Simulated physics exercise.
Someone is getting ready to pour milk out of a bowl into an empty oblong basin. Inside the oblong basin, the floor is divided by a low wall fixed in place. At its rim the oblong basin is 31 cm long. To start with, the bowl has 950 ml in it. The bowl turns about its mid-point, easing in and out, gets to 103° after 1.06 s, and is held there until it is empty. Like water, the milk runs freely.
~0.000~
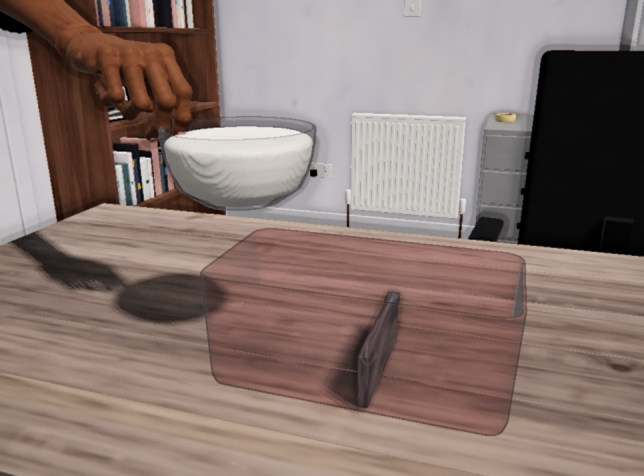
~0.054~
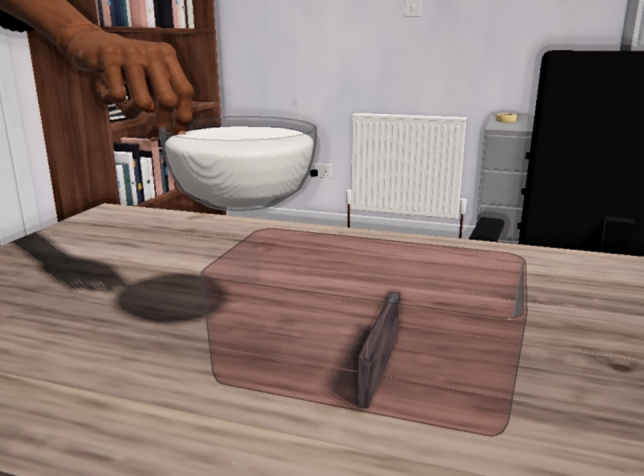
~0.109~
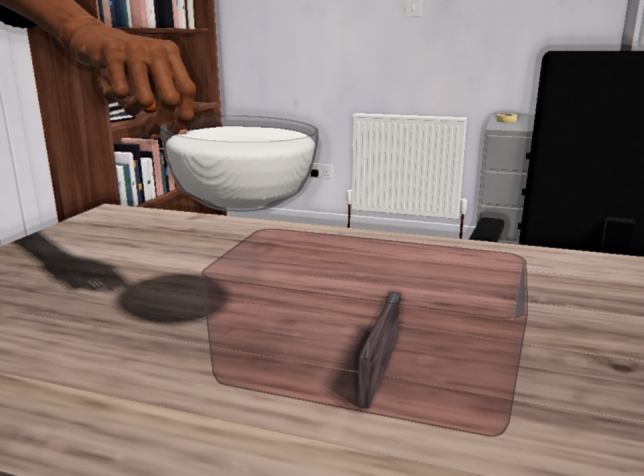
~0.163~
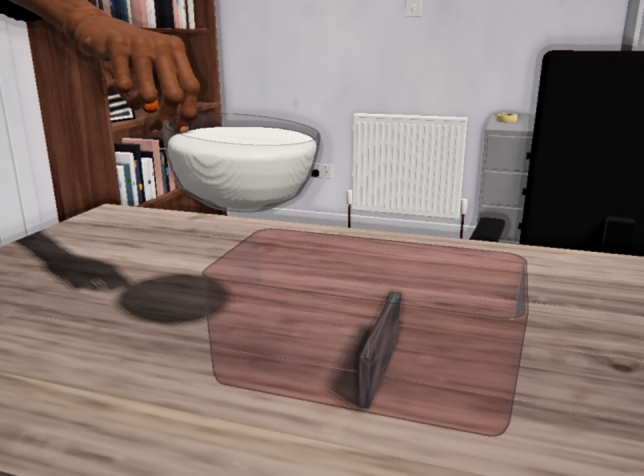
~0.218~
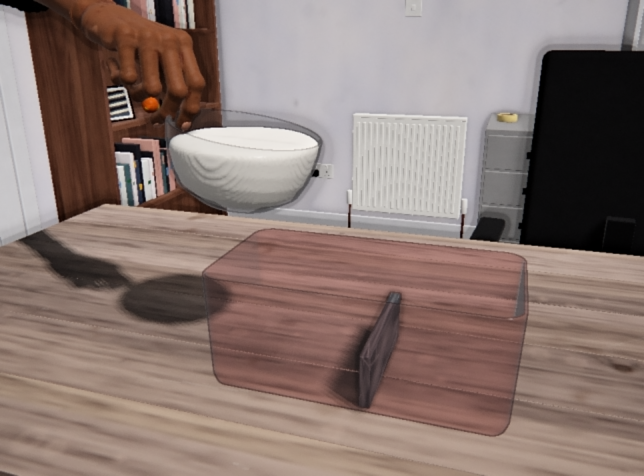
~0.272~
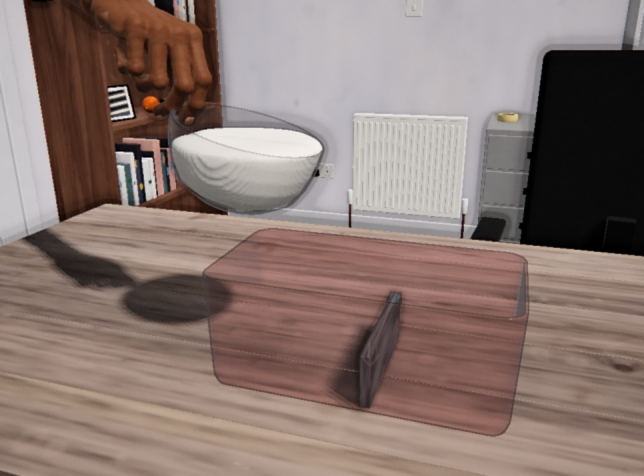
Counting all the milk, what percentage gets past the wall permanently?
The share past the wall is about 26 per cent.
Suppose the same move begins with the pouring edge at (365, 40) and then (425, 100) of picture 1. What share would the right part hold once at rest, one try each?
Some 85 and 85 per cent, in that order.
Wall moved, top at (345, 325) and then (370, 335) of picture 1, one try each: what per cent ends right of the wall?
First try about 70 %, second try about 45 %.
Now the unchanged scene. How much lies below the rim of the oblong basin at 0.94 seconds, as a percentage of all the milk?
Near 94 per cent of the total.
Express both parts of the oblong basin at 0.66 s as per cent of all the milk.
Roughly 18 sits left and 14 sits right.
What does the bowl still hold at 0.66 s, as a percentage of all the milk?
Still held: Roughly 40 % of the total.
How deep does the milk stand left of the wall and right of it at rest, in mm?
Final reading - left some 28 mm, right some 12 mm.
By 0.66 s the tilt is 71° and 40 per cent is still to pour, 18 is left of the wall and 13 right of it.
By 0.94 s the tilt is 100° and 4 per cent is still to pour, 68 is left of the wall and 25 right of it.
By 1.24 s the tilt is 103° and 0 per cent is still to pour, 74 is left of the wall and 25 right of it.
By 1.56 s the tilt is 103° and 0 per cent is still to pour, 74 is left of the wall and 26 right of it.
At rest 74 per cent lies left of the wall, 26 right of it and 0 outside.
